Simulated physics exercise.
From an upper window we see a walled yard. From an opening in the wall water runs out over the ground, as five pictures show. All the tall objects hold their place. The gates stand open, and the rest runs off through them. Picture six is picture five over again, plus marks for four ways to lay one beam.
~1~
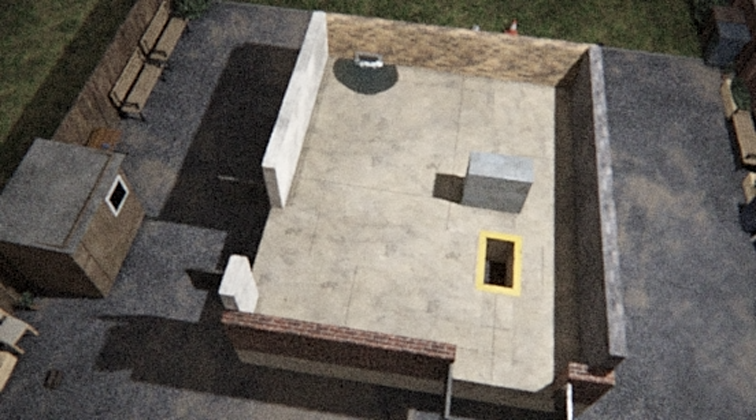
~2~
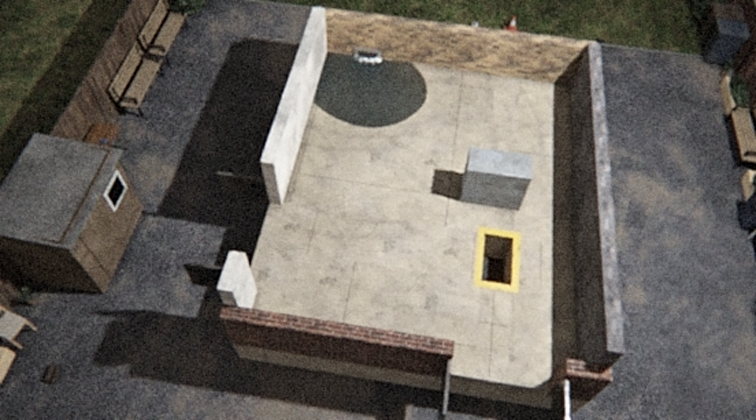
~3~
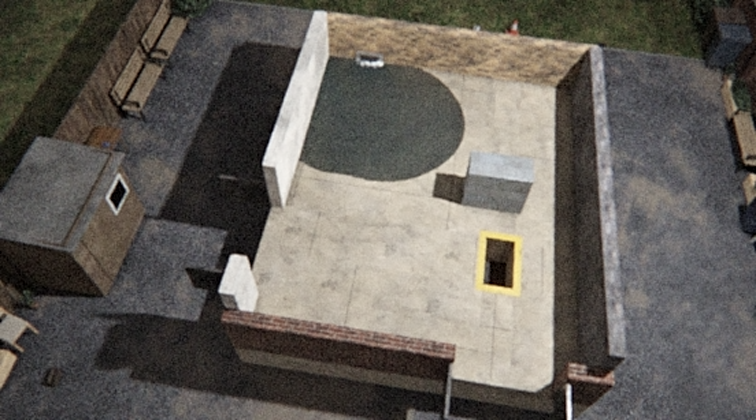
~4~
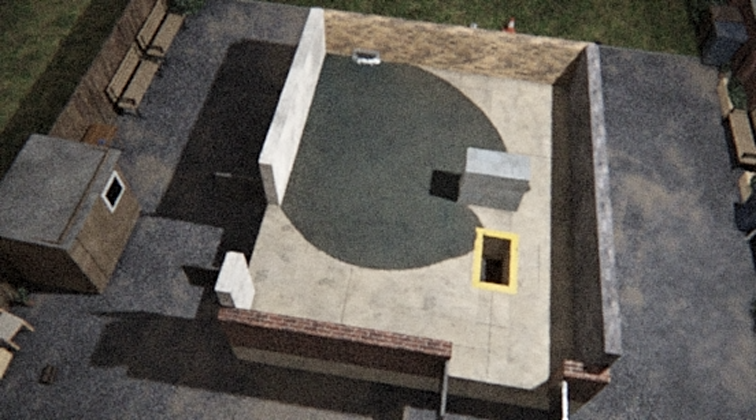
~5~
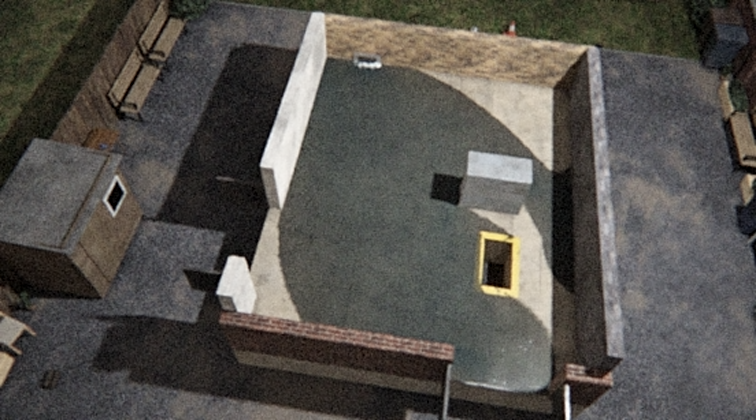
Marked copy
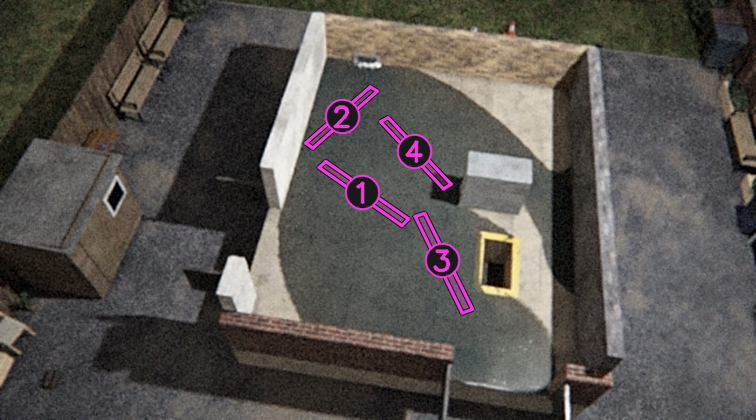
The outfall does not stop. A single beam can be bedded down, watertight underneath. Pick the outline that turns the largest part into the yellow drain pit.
1 beats the others.
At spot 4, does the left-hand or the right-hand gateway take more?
More leaves on the right.
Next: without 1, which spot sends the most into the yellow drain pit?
3.
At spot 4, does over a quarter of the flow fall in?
No, it does not.
On the marked copy, 1 from (322, 164) to (405, 222); 2 from (309, 145) to (373, 89); 3 from (419, 214) to (467, 311); 4 from (384, 119) to (447, 186).
With 1, about 38 % of the stream runs into the yellow drain pit, about 62 % out by the gates.
With 2, about 13 % of the stream runs into the yellow drain pit, about 87 % out by the gates.
With 3, about 21 % of the stream runs into the yellow drain pit, about 79 % out by the gates.
With 4, about 13 % of the stream runs into the yellow drain pit, about 87 % out by the gates.
